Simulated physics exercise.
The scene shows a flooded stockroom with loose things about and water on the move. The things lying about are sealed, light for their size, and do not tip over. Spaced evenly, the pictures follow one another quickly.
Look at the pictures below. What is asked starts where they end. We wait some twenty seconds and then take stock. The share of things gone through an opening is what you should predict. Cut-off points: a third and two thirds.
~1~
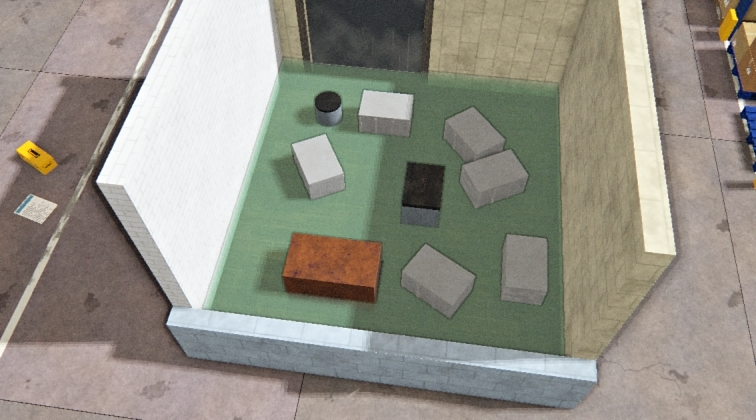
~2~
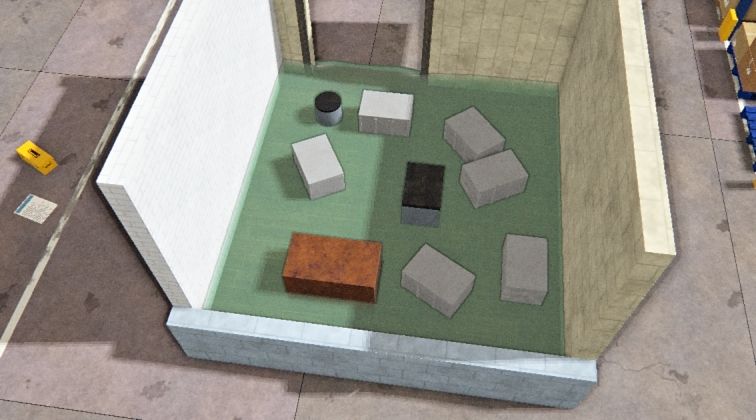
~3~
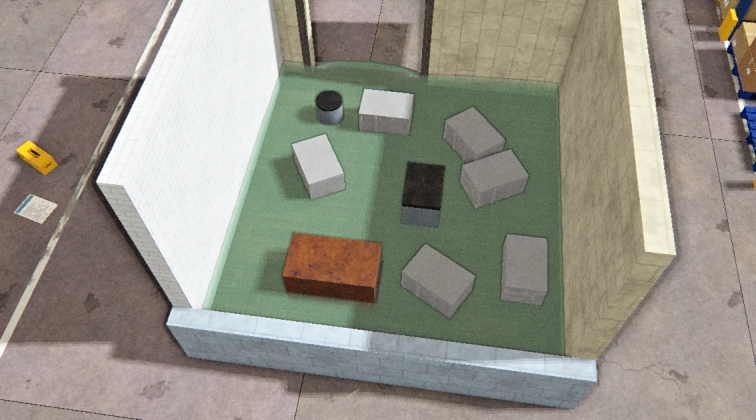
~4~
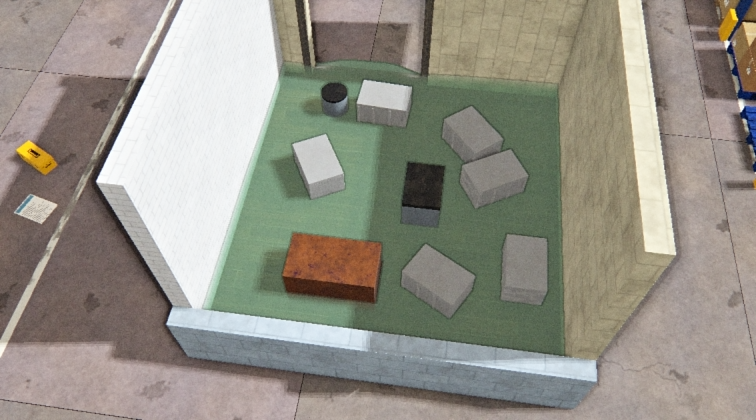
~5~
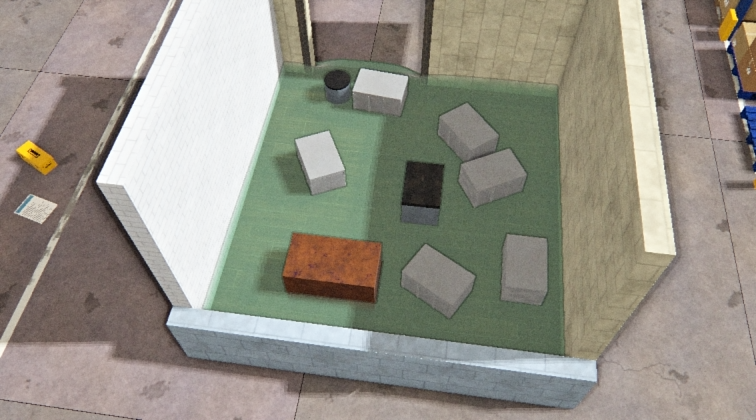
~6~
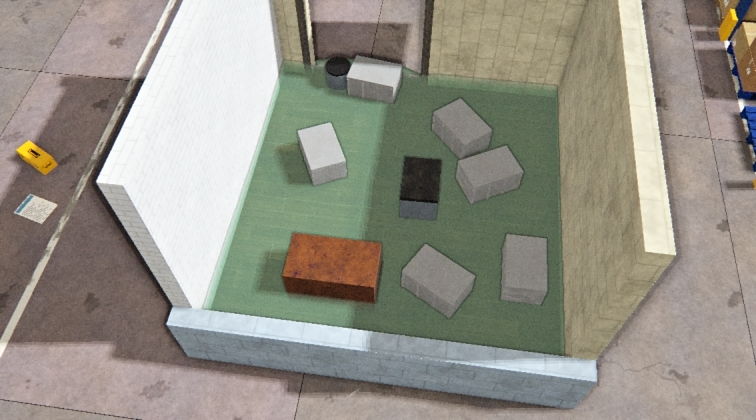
The result is a large share, two thirds or higher.
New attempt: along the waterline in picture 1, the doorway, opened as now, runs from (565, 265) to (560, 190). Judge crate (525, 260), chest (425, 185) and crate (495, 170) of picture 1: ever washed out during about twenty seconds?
Same order as asked: Exits, exits, exits.
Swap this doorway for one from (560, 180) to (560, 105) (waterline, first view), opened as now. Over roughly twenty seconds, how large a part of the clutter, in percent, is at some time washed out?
Estimate: Near 100 %.
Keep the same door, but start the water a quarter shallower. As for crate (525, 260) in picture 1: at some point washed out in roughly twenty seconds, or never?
I'd bet it never leaves.
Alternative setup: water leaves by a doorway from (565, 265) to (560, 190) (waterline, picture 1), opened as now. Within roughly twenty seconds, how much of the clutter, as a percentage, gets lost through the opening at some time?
That would be near 80 per cent of the things.
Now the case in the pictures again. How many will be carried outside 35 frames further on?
I count 6.
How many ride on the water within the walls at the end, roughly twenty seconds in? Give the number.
The count comes to 2.
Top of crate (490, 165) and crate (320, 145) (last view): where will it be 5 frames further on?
Roughly (472, 136) and (322, 99).
A moment on, 2 of 8 are out; 6 afloat.
Next, 4 of 8 are out; 4 afloat.
Later, 6 of 8 are out; 2 afloat.
In the end, 6 of 8 are out; 2 afloat.
